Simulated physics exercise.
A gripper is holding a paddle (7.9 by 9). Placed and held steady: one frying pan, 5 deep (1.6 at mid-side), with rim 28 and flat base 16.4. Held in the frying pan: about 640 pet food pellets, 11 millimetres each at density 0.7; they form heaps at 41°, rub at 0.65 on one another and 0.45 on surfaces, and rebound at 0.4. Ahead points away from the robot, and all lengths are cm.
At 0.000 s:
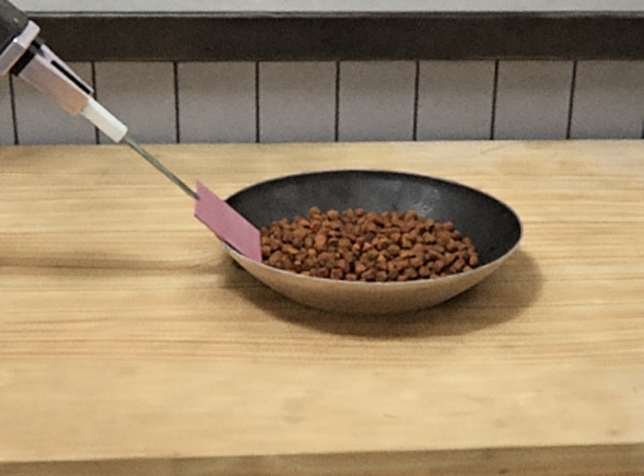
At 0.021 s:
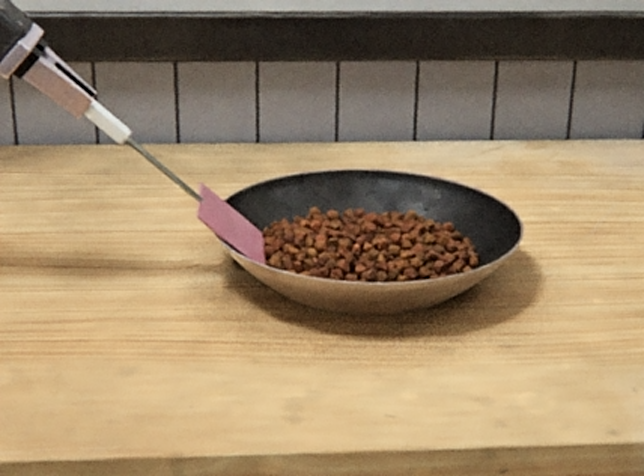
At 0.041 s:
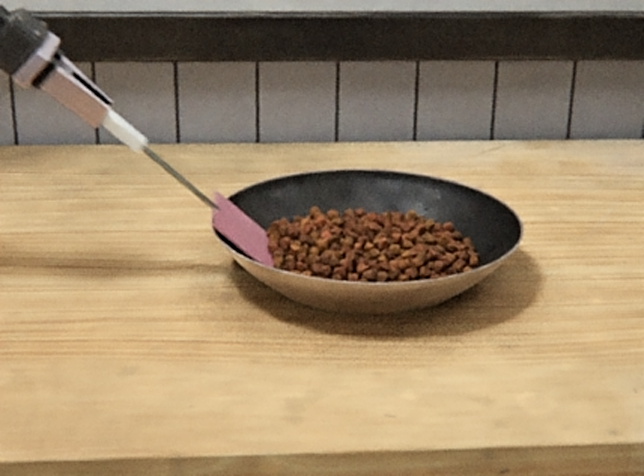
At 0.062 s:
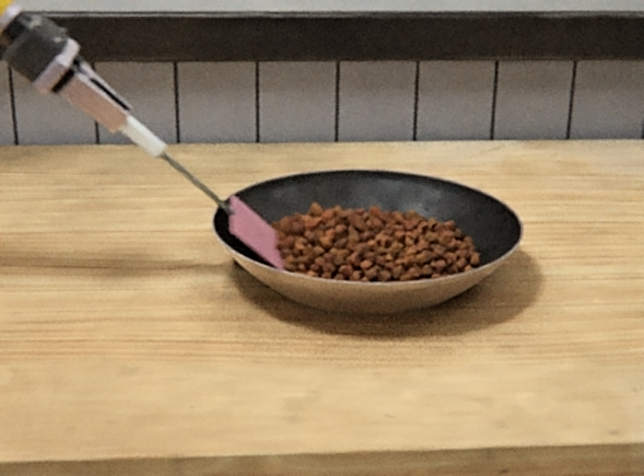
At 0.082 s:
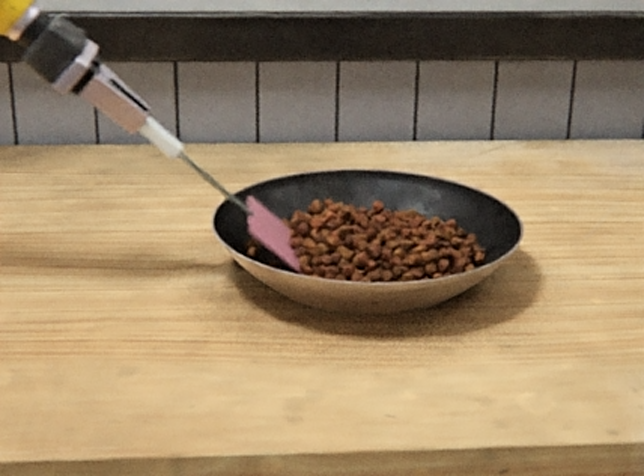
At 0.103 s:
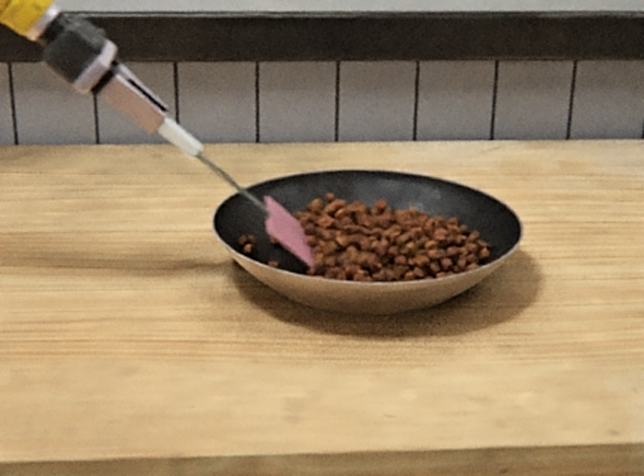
A pink paddle held by a gripper pushes brown pellets rightward in a frying pan.
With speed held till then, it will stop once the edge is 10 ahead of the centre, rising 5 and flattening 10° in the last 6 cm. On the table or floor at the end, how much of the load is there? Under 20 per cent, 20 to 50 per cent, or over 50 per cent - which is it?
It is 20 to 50 per cent.
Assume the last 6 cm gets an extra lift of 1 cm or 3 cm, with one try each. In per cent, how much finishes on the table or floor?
It comes to around 25 per cent on the first try and around 35 per cent on the second.
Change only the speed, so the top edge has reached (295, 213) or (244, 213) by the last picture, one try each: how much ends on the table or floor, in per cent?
35 % and 20 %.
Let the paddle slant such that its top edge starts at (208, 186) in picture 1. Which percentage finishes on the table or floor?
Spill: Approx. 30 per cent.
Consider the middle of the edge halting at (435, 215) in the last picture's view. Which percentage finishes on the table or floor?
Estimate: Approx. 10 %.
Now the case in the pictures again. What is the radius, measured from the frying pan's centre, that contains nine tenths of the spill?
It comes out at close to 40 centimetres.
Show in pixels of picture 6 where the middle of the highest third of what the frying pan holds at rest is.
It is centred near (456, 235).
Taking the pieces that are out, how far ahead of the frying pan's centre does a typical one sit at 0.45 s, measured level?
It comes to near 22 cm ahead of the middle.
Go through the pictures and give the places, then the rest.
The first frame shows the paddle top edge at (196, 197), sloping 43°; upper third of the load around (367, 244), from x 265 to 475, top at y 215; 644 in the frying pan.
The second frame shows the paddle top edge at (199, 199), sloping 43°; upper third of the load around (367, 244), from x 265 to 475, top at y 215.
The third frame shows the paddle top edge at (214, 207), sloping 43°; upper third of the load around (362, 243), from x 270 to 475, top at y 215.
The fourth frame shows the paddle top edge at (232, 212), sloping 43°; upper third of the load around (364, 241), from x 260 to 475, top at y 210.
The fifth frame shows the paddle top edge at (250, 213), sloping 43°; upper third of the load around (371, 239), from x 250 to 480, top at y 205.
The sixth frame shows the paddle top edge at (268, 213), sloping 43°; upper third of the load around (378, 238), from x 245 to 485, top at y 200; 644 in the frying pan.
After 0.16 s, sloping 43°, highest piece 5 above the table; 644 in the frying pan.
After 0.22 s, sloping 40°, highest piece 7 above the table; 644 in the frying pan.
After 0.45 s, sloping 33°, highest piece 11 above the table; 465 in the frying pan, 88 on the table or floor, 91 on the blade or in flight.
After 1.50 s, sloping 33°, highest piece 6 above the table; 465 in the frying pan, 179 on the table or floor.
In the end, 465 in the frying pan, 179 on the table or floor. That is 28 % on the table or floor.
